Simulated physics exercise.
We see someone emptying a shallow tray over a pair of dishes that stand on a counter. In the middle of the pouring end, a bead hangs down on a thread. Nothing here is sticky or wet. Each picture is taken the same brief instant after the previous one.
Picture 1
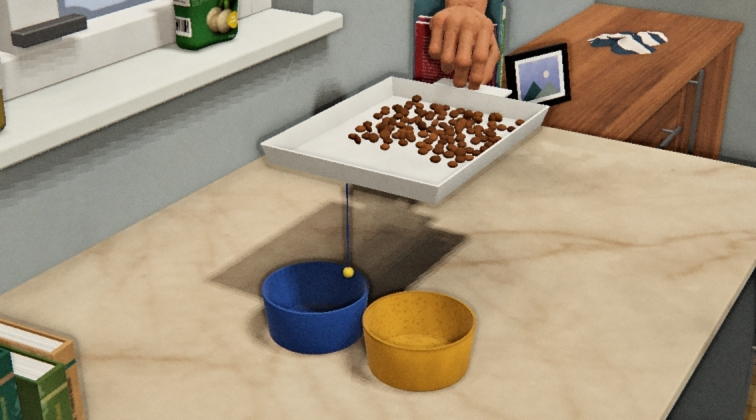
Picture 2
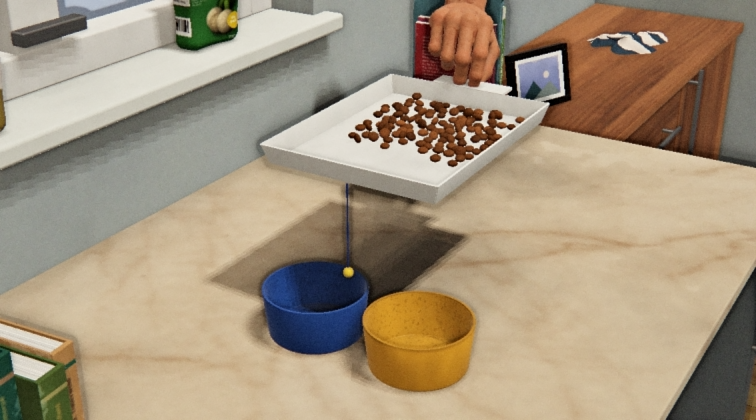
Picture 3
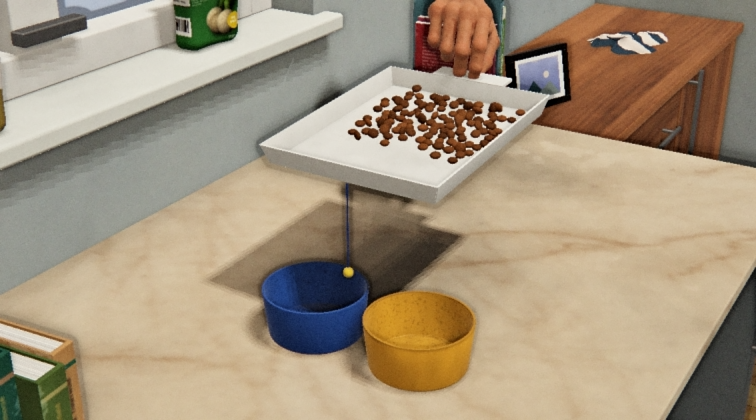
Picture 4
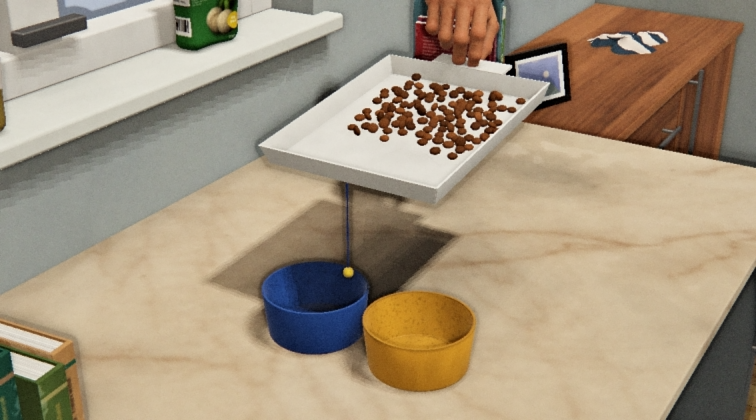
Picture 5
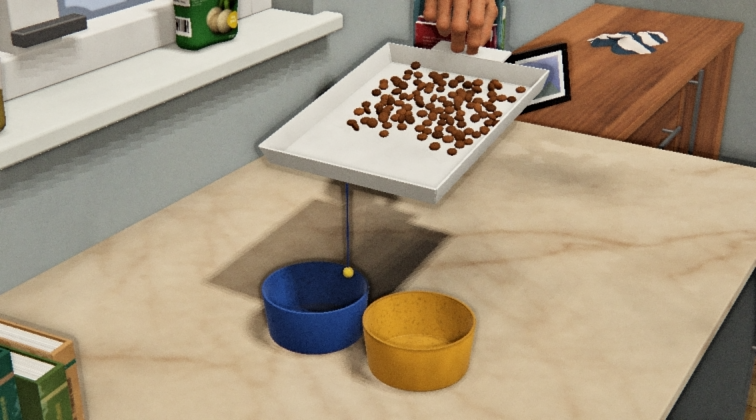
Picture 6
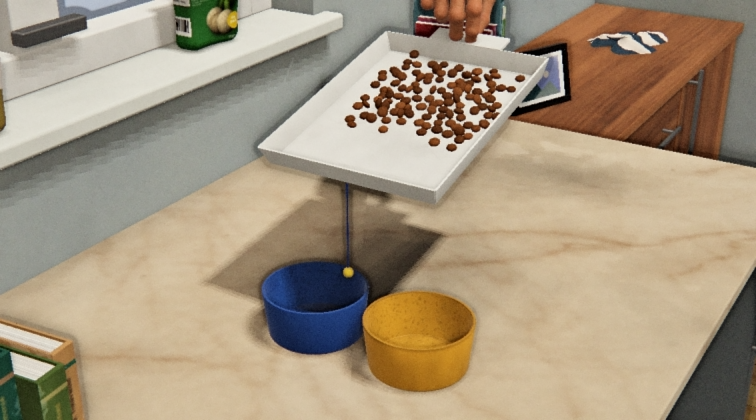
A hand slowly raises the far side of a shallow white tray of brown kibble, tilting it a little toward the viewer, while the pouring end barely shifts and the pieces stay bunched toward the far side. Below, a blue dish at left and a yellow one at right sit still beside a yellow bead on a thread. The steady view looks down on a pale marbled counter, with books, a windowsill and a wooden cabinet around it.
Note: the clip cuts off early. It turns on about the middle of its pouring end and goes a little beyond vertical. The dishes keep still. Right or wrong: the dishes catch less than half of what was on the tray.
Wrong - they catch more than half.
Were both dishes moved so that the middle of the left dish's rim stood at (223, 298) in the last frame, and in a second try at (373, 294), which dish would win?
The one at right, then the one at left.
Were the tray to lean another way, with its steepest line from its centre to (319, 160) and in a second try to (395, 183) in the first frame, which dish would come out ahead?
Result of try 1 is the left side, of try 2 the right side.
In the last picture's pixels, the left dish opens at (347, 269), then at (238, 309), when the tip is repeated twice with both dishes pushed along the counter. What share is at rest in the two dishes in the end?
It comes to roughly 0 per cent in one try and roughly 40 per cent in the next.
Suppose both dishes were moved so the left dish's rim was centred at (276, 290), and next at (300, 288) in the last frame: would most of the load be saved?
The first time it's higher than half, the second time higher than half.
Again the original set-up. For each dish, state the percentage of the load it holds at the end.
In per cent, left near 40 and right near 20.
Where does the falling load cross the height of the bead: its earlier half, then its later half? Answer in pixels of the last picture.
First part (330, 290), rest (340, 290).
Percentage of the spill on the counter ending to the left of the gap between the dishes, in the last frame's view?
Roughly 90 %.
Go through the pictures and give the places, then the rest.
The first frame shows corners of the pouring end (270, 143) and (435, 182), level; middle of the load (440, 133), bits of dog kibble; left dish (285, 328); right dish (390, 364); bead on its thread (348, 272).
The second frame shows corners of the pouring end (269, 143) and (435, 183), level; middle of the load (440, 131).
The third frame shows corners of the pouring end (269, 143) and (435, 183), tipped barely, level across its low end; middle of the load (440, 126).
The fourth frame shows corners of the pouring end (268, 144) and (434, 184), tipped a little, level across its low end; middle of the load (440, 118).
The fifth frame shows corners of the pouring end (267, 144) and (433, 184), tipped a little, level across its low end; middle of the load (439, 110).
The sixth frame shows corners of the pouring end (267, 145) and (433, 185), tipped a little, level across its low end; middle of the load (439, 103); left dish (285, 328); right dish (390, 364).
Just after the last frame, tray tipped steeply; almost all on the tray; about a tenth in the air.
A moment on, tray tipped right over; roughly two thirds on the tray; about a tenth in the right dish; about a tenth in the left dish; about a tenth outside both; about a tenth in the air.
Further on, tray tipped past a quarter turn; roughly a quarter in the right dish; roughly half in the left dish; roughly a third outside both.
When it is over, tray tipped past a quarter turn; roughly a quarter in the right dish; roughly half in the left dish; roughly a third outside both.
